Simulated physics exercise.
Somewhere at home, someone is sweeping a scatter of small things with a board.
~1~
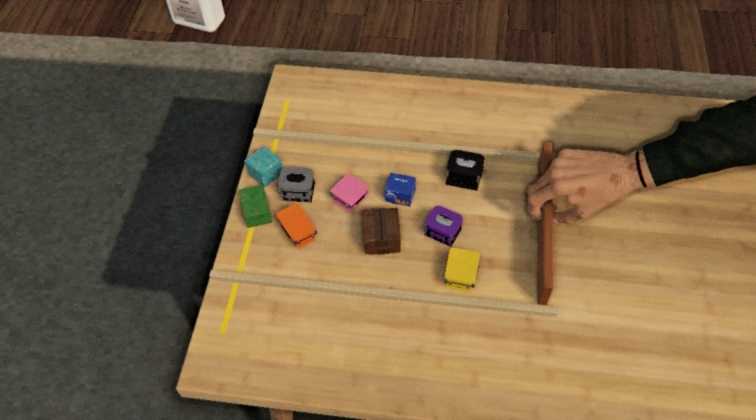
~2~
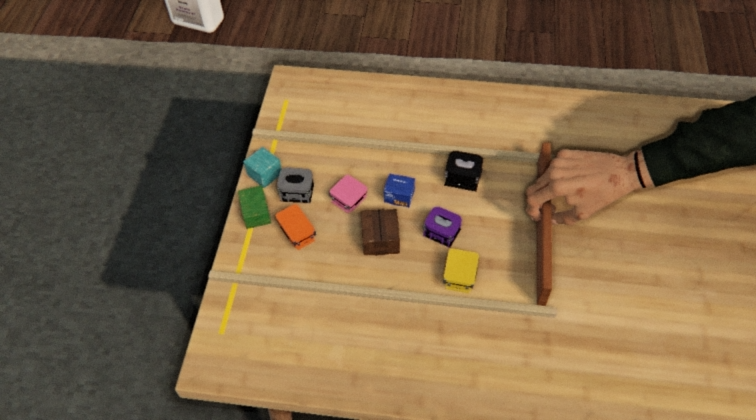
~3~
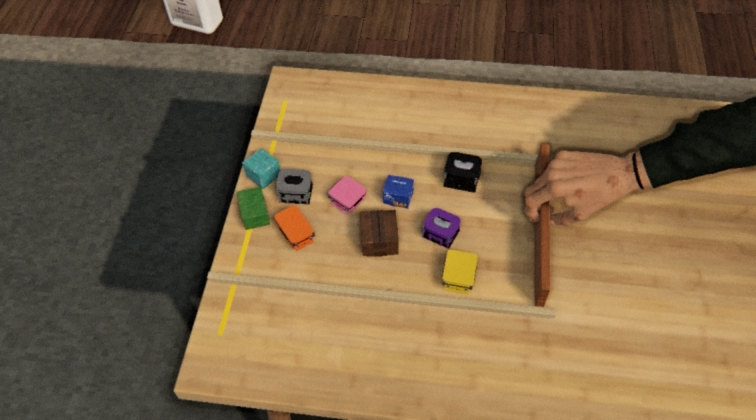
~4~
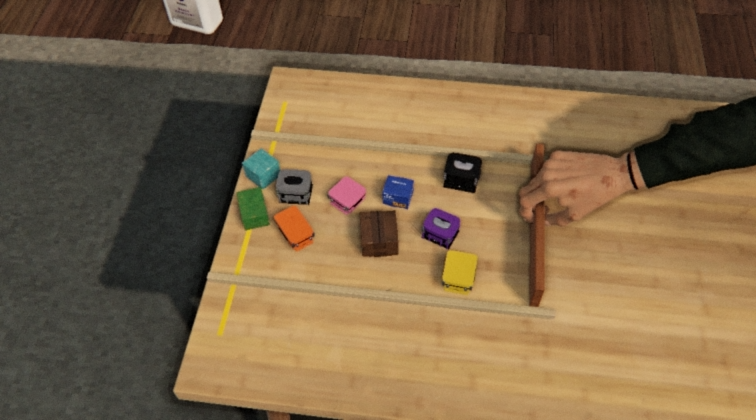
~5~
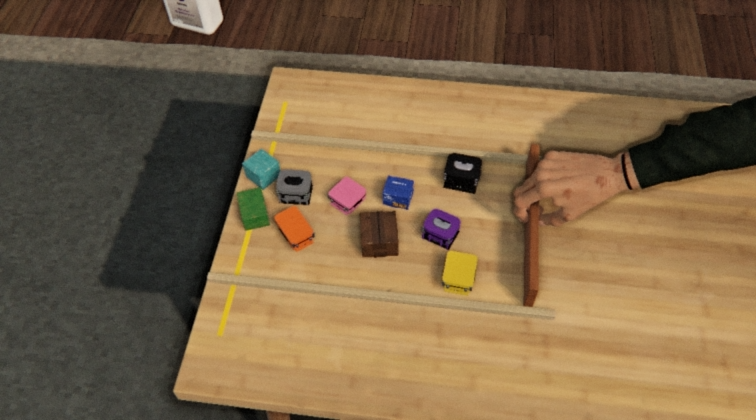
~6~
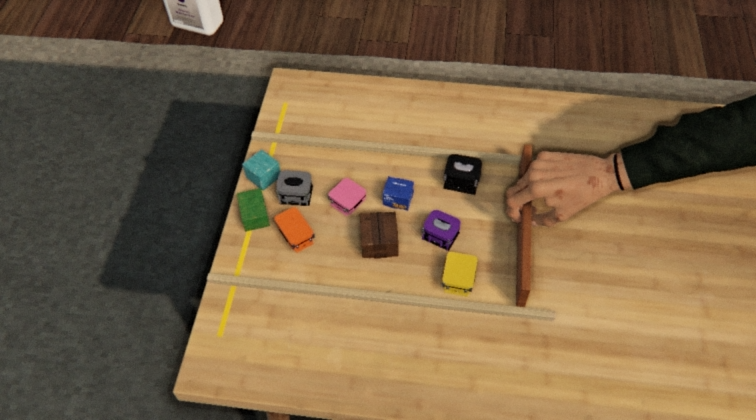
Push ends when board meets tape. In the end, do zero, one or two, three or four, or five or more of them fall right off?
Five or more of them do.
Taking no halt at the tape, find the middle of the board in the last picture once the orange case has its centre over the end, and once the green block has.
Around (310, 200), then around (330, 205).
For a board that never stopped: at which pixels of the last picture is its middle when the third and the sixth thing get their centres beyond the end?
About (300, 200), then about (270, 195).
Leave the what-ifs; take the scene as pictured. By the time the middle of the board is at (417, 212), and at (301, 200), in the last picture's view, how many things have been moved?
Respectively 4 and 10.
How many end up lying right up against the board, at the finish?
Tally at the end: 4.
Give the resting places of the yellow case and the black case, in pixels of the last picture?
The yellow case stops around (228, 250); the black case around (251, 155).
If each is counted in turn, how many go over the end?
Count of fallen: 6.
Early on, none off yet; turquoise block at rest near (262, 170); green block at rest near (253, 209); grey case at rest near (295, 188).
A while later, none off yet; turquoise block moving near (254, 167); green block travelled about its own width near (233, 204); grey case travelled about its own width near (269, 190).
Finally, the number that fall off is five or more; lost, brown box, pink case, orange case, grey case, green block and turquoise block.
